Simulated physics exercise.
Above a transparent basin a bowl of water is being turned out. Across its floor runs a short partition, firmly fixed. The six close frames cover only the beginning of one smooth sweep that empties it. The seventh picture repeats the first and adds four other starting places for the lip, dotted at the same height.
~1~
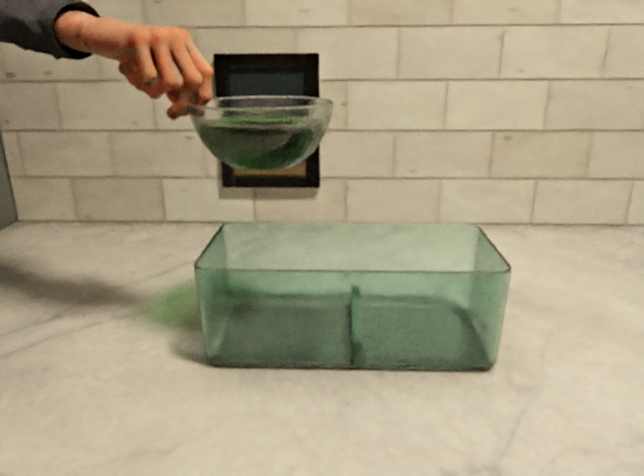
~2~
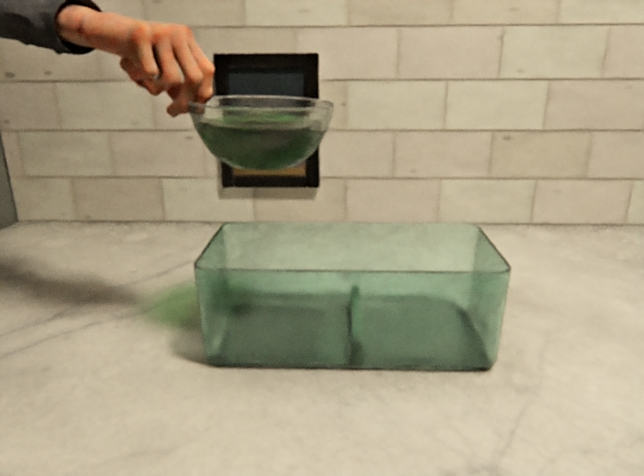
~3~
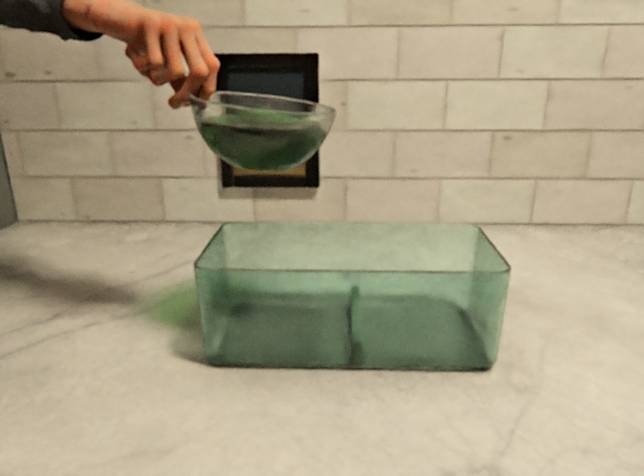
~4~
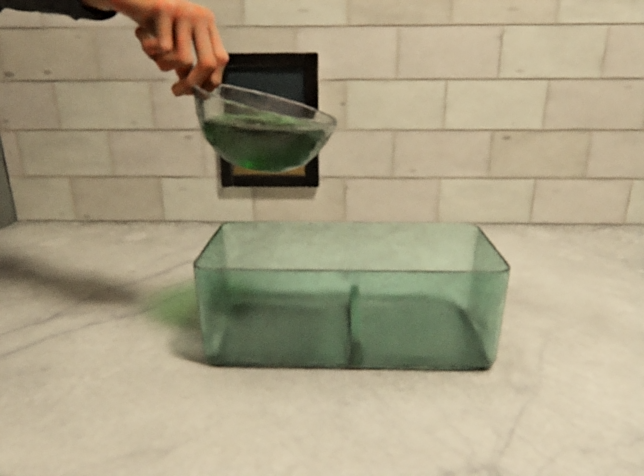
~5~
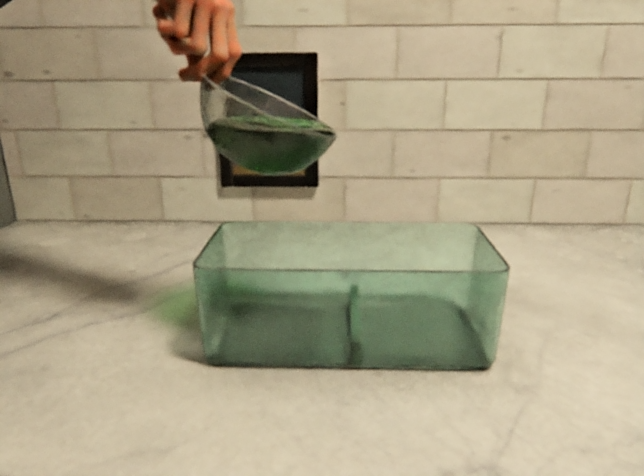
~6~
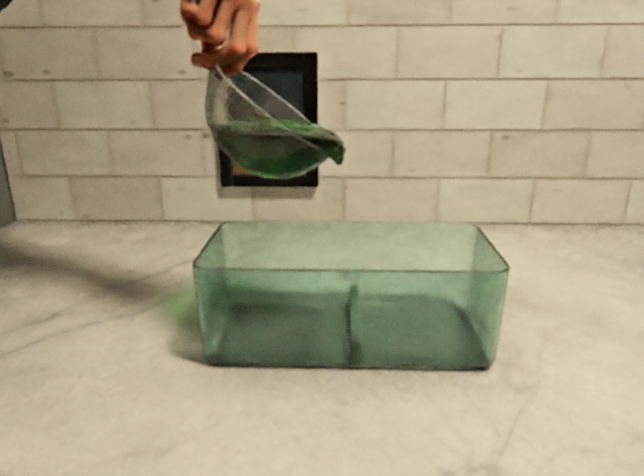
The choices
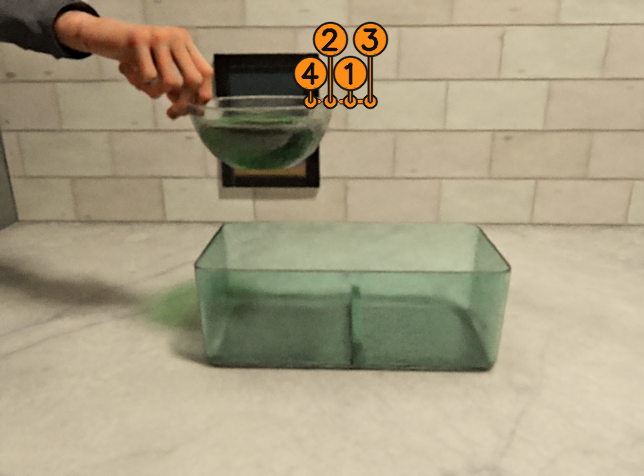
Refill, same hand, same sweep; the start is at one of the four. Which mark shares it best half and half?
The answer is dot 4.
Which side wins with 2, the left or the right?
More ends on the right.
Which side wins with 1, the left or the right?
More ends on the right.
On the marked copy, 1 at (350, 101); 2 at (330, 101); 3 at (370, 101); 4 at (310, 101).
With 1, about 17 % ends left of the wall and 82 % right of it.
With 2, about 29 % ends left of the wall and 71 % right of it.
With 3, about 13 % ends left of the wall and 87 % right of it.
With 4, about 49 % ends left of the wall and 50 % right of it.
